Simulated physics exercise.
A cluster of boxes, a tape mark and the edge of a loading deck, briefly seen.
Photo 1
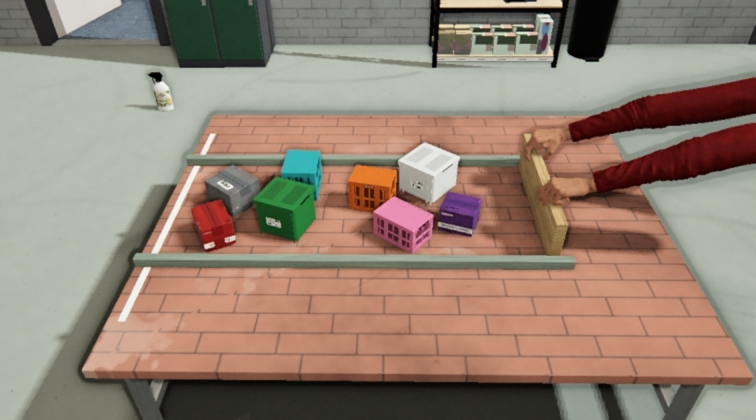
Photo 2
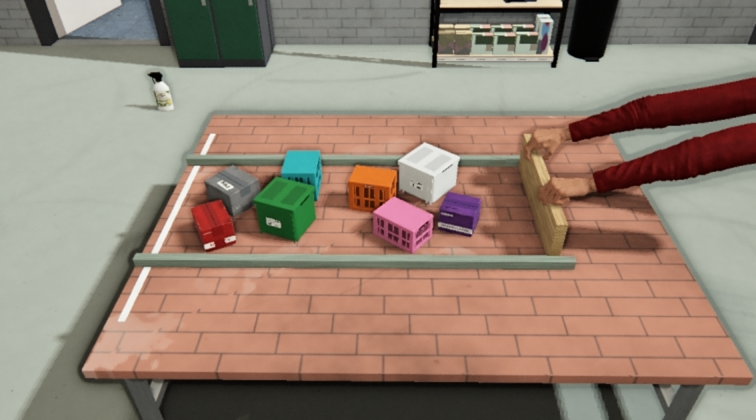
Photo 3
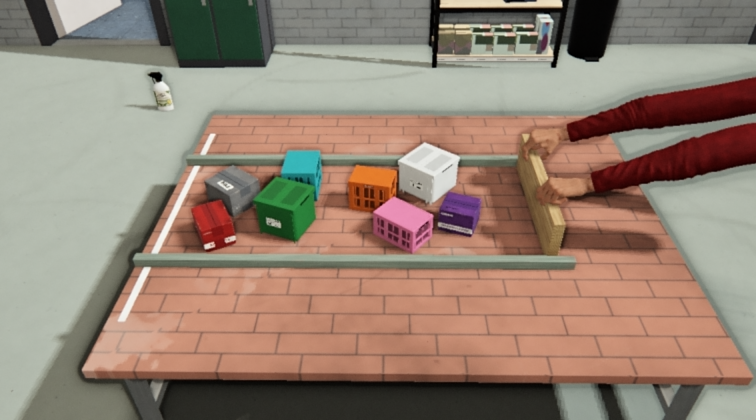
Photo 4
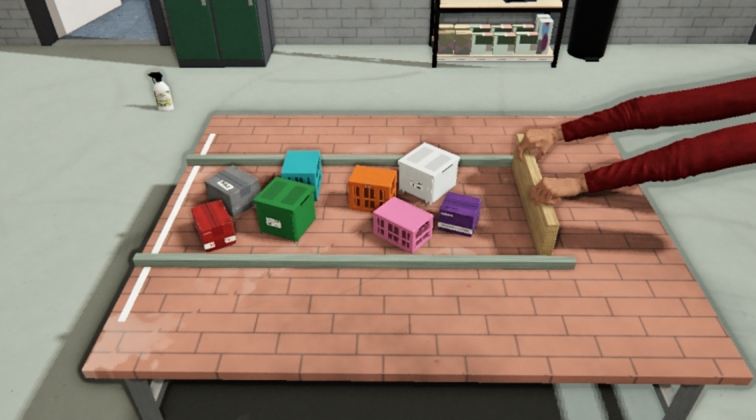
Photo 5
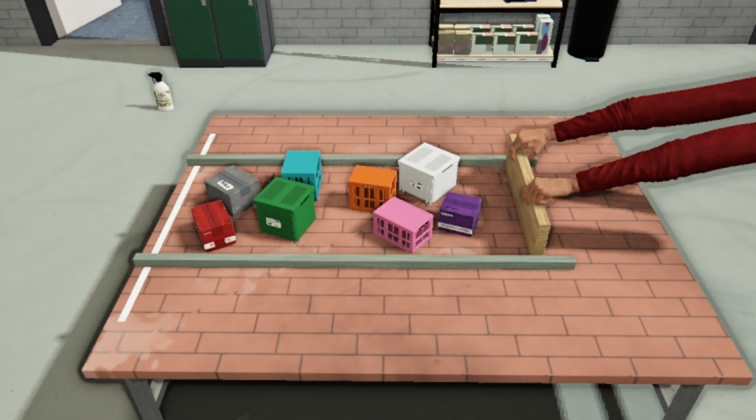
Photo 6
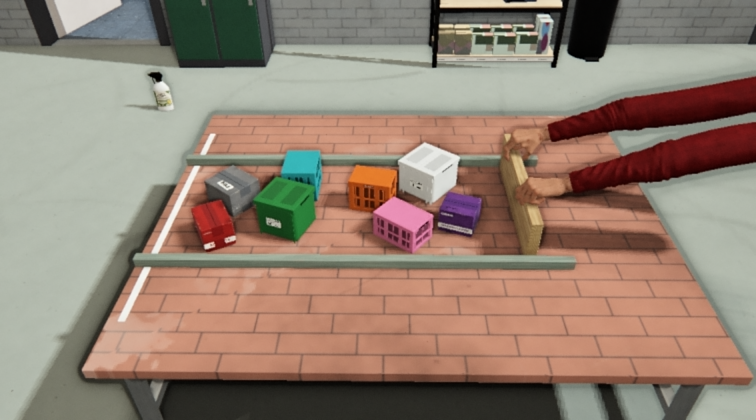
We see eight coloured boxes and crates between two rails on a brick-patterned table, with a white line at left, as two red-sleeved arms slide a wooden plank slightly leftward while the boxes stay still.
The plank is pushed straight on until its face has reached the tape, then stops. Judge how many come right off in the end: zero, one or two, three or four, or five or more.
You'd find the ones that came down come in at more than four here.
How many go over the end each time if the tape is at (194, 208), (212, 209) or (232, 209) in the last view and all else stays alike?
Taken one after another, the numbers are 6, 4 and 3.
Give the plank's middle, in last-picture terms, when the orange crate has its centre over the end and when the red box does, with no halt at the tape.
Its middle is about (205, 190) and about (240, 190).
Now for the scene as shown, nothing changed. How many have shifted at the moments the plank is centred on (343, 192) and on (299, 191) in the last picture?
Moved so far: 6, later 8.
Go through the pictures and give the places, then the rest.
Red box (214, 226); grey parcel (233, 191); green tote (287, 210); plank (540, 192); tape (176, 208), in the first picture.
Grey parcel (233, 191); orange crate (373, 190), in the second picture.
Green tote (287, 210); purple box (460, 214), in the third picture.
Red box (214, 226); turquoise crate (302, 176), in the fourth picture.
Grey parcel (233, 191); plank (525, 192), in the fifth picture.
Red box (214, 226); grey parcel (233, 191); green tote (287, 210); plank (519, 192); tape (176, 208), in the sixth picture.
Soon after, none off yet; red box at rest near (214, 226); grey parcel at rest near (233, 191); green tote at rest near (287, 210).
In the end, the number that fall off is five or more; gone, purple box, white tote, pink crate, orange crate, turquoise crate, green tote, grey parcel and red box.
